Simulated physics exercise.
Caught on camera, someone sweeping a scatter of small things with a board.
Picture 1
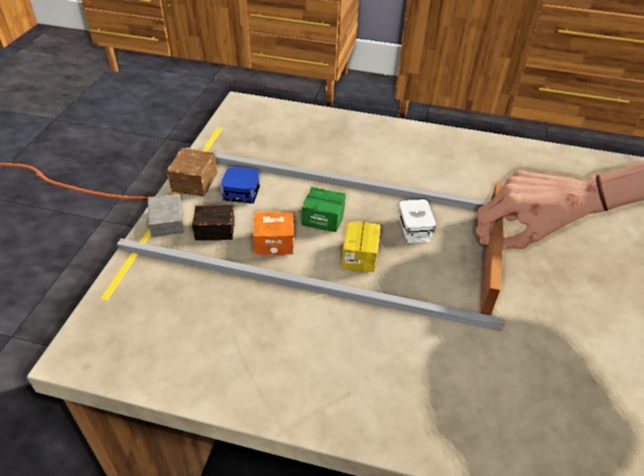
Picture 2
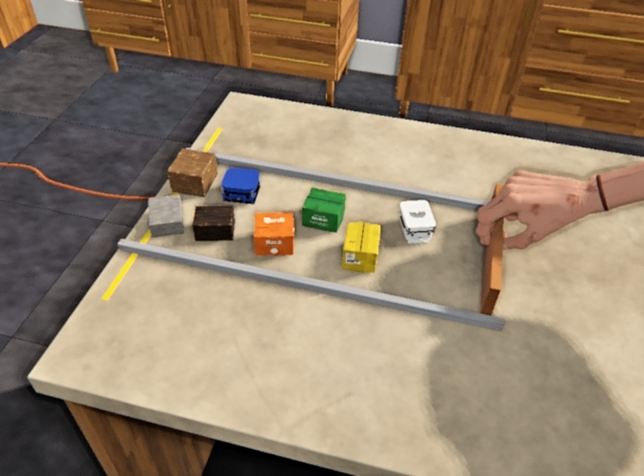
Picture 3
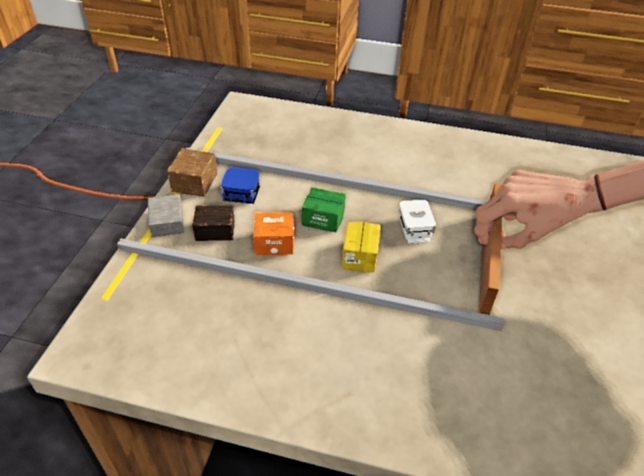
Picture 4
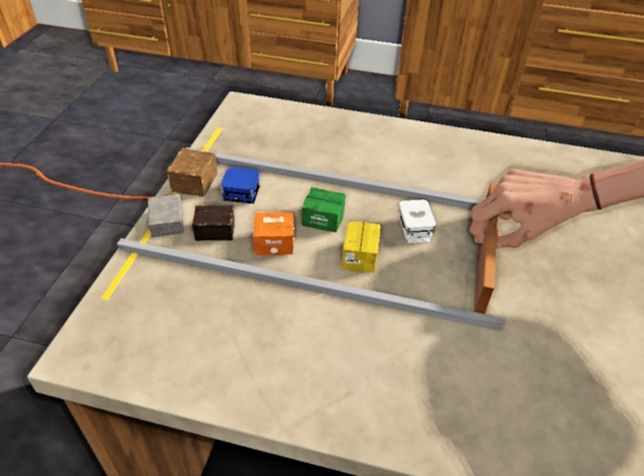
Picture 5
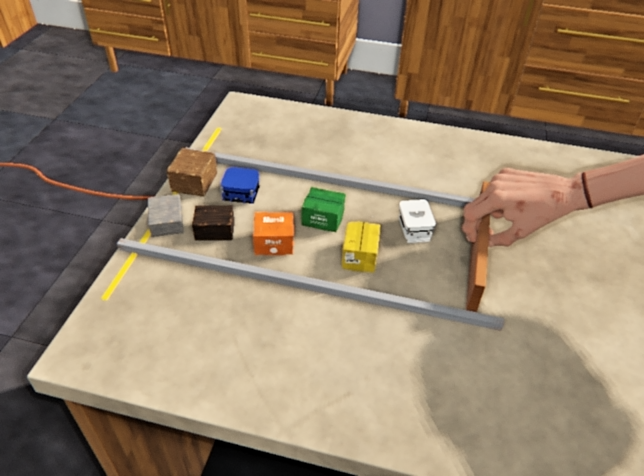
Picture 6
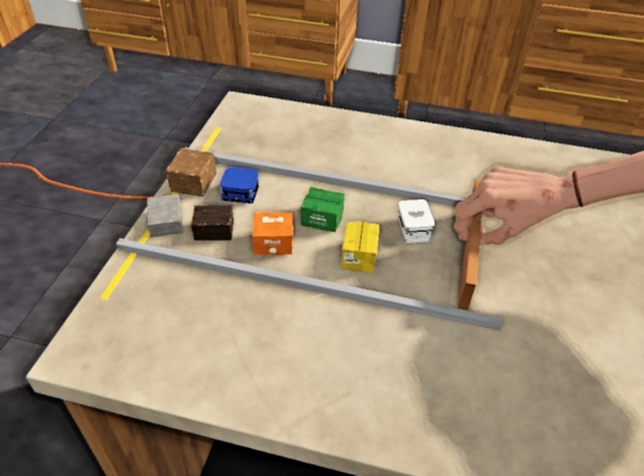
A hand slid an upright wooden board slightly left between two rails on a table, closing some of the gap to a white box, while the scattered coloured boxes and blocks stayed put.
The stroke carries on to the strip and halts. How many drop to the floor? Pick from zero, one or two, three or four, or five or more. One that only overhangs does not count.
In the end the number that fall off is five or more.
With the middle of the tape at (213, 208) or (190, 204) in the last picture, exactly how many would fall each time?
In that order 4 and 6.
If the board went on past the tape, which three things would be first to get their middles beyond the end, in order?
The order is the grey block, the brown block, the black block.
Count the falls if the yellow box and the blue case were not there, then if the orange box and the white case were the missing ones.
4 in the first case, 4 in the second.
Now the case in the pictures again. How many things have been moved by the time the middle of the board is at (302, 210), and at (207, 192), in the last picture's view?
First 6, then 8.
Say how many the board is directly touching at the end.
That makes 2.
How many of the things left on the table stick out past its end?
2 of them.
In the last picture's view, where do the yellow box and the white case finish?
The yellow box stops around (143, 204); the white case around (169, 174).
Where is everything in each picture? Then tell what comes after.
Grey block (166, 215); brown block (193, 172); black block (214, 223); board (493, 247); tape (171, 200), in the first frame.
Brown block (193, 172); yellow box (361, 247), in the second frame.
Black block (214, 223); green box (324, 210), in the third frame.
Grey block (166, 216); orange box (274, 234), in the fourth frame.
Brown block (193, 172); board (480, 244), in the fifth frame.
Grey block (165, 215); brown block (192, 172); black block (213, 223); board (471, 242); tape (170, 200), in the sixth frame.
Soon after, none off yet; grey block at rest near (165, 215); brown block at rest near (192, 172); black block at rest near (213, 223).
After that, none off yet; grey block displaced about its own width near (136, 204); brown block displaced about its own width near (164, 166); black block displaced about its own width near (166, 210).
In the end, the number that fall off is five or more; gone, green box, orange box, blue case, black block, brown block and grey block.
